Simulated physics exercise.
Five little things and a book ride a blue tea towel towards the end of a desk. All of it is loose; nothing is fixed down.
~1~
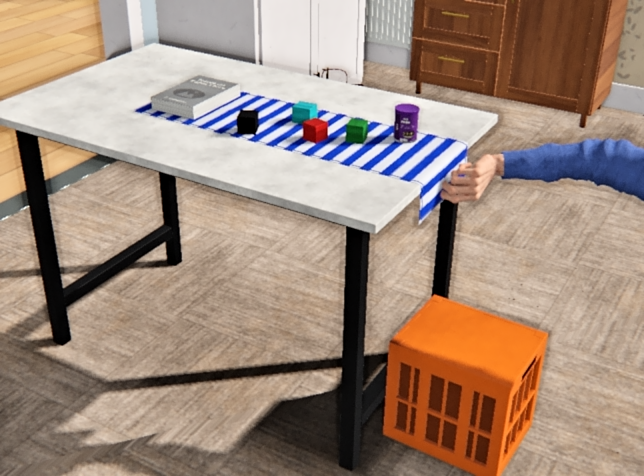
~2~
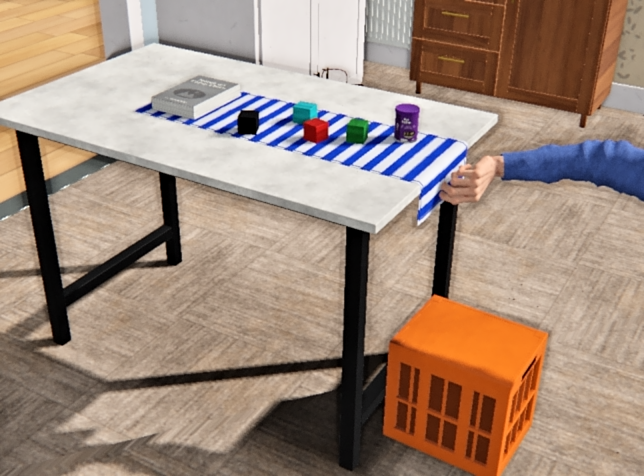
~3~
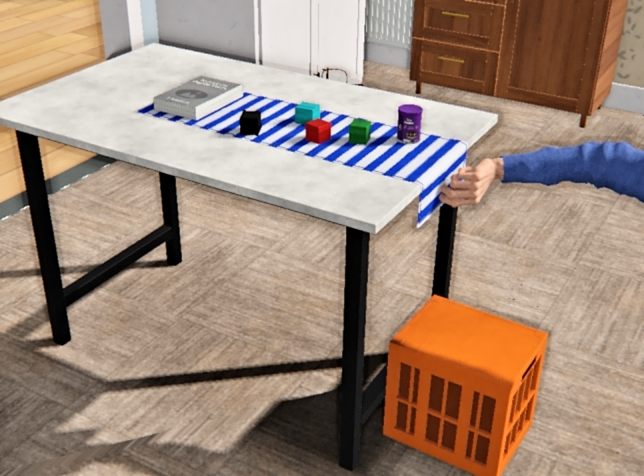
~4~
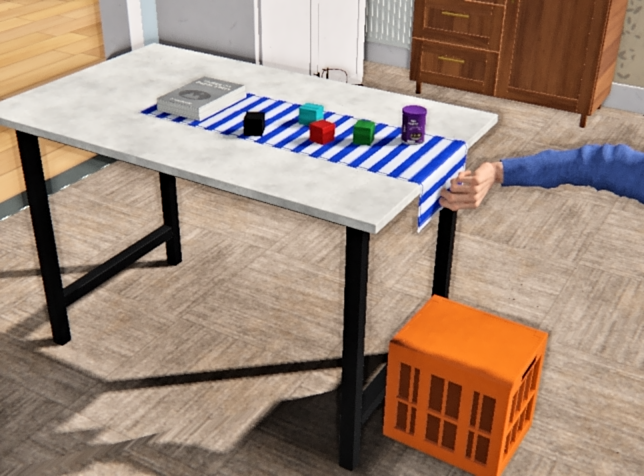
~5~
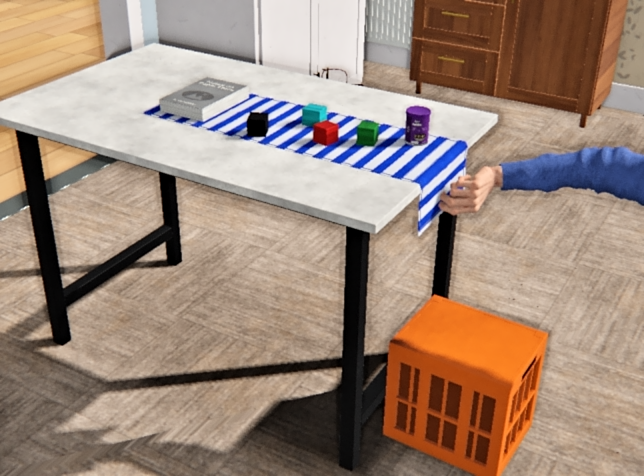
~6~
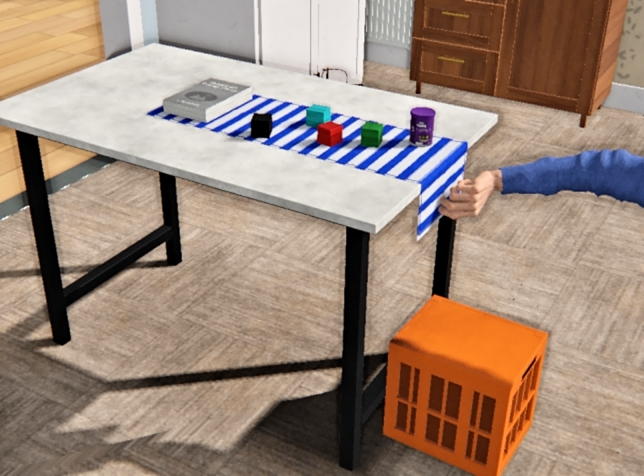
A hand slowly pulls a striped cloth rightward, carrying a book, cubes and purple can slightly along.
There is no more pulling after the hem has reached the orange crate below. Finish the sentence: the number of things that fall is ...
The number of things that fall is three.
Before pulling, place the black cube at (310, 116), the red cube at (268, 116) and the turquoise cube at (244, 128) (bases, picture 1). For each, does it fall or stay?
The black cube would stay in place, the red cube would stay in place, the turquoise cube would stay in place.
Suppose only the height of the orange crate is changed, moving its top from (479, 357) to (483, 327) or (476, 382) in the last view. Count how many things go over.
First case 2, second 4.
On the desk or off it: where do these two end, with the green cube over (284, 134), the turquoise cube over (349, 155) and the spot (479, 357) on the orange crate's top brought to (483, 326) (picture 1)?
Note: Green cube kept on top; turquoise cube lost.
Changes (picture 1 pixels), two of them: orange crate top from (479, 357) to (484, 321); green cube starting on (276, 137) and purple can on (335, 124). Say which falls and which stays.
In the end the green cube is still on top and the purple can is still on top.
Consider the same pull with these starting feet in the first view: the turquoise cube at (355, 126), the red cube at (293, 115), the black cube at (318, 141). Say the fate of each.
Outcome: Turquoise cube is gone; red cube keeps its perch; black cube is gone.
Soon after, hem near (438, 269); purple can gone.
Then, hem near (436, 310); purple can and green cube gone.
At rest, hem on the crate; purple can, green cube and red cube gone. Over the edge go three.
